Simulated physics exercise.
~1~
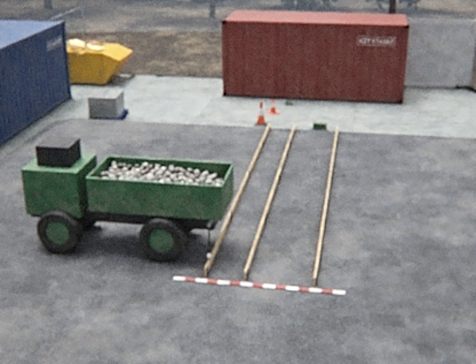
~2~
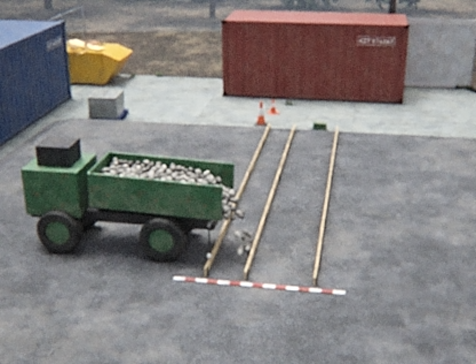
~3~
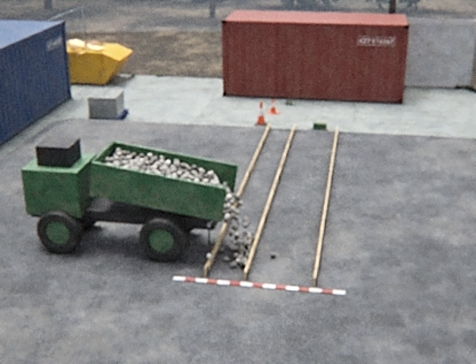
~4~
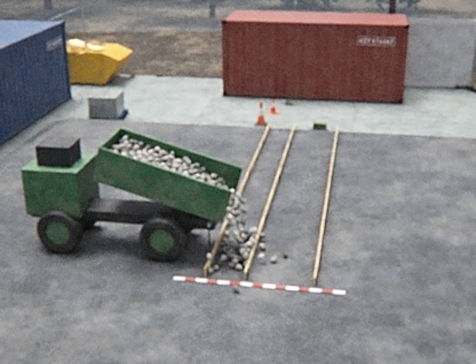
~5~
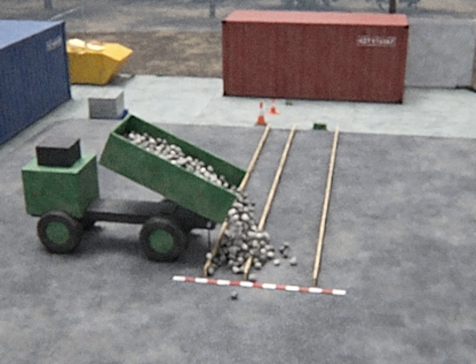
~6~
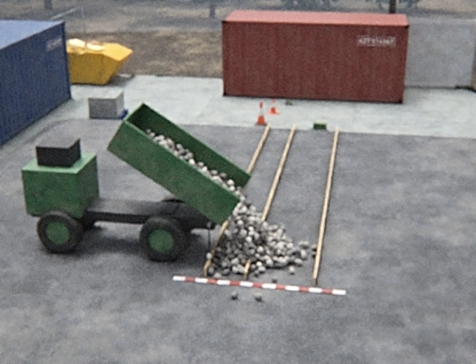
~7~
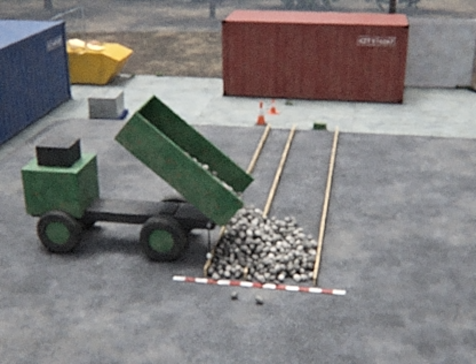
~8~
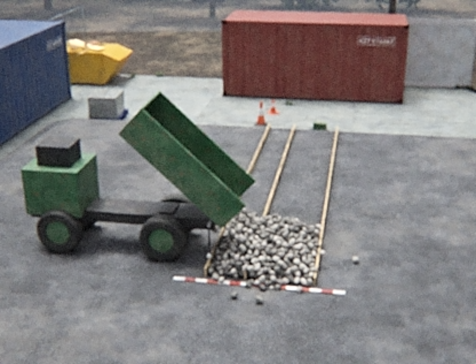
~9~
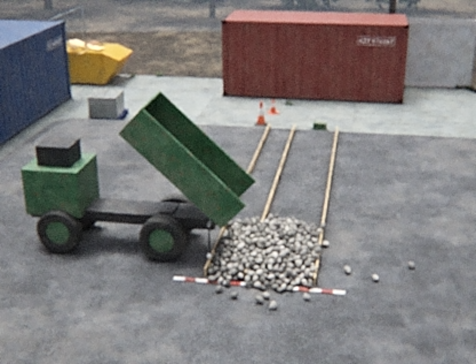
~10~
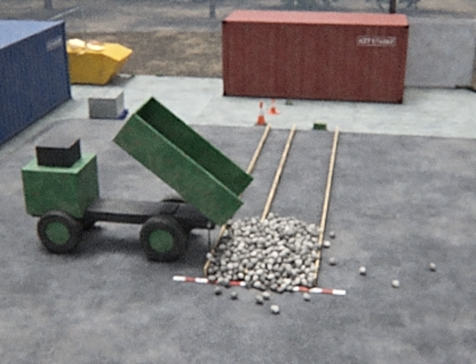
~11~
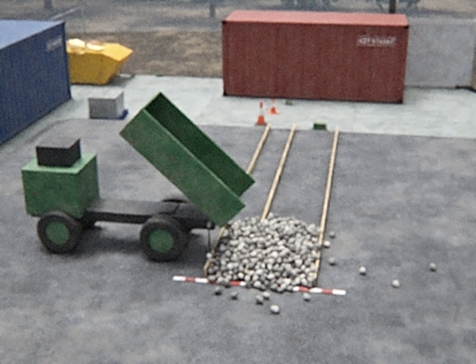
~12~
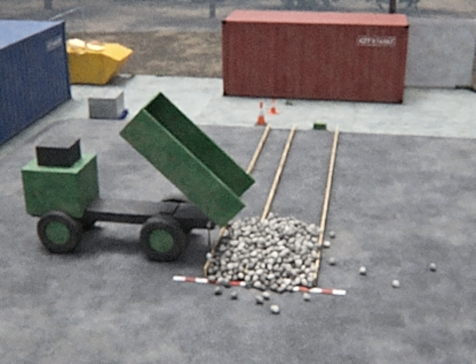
A green tipping truck raises its bed, sending grey stones sliding out to the right across wooden boards on the ground; the emptied bed jerks briefly, a few stones roll clear, and the pile rests mostly between the boards with the bed still raised.
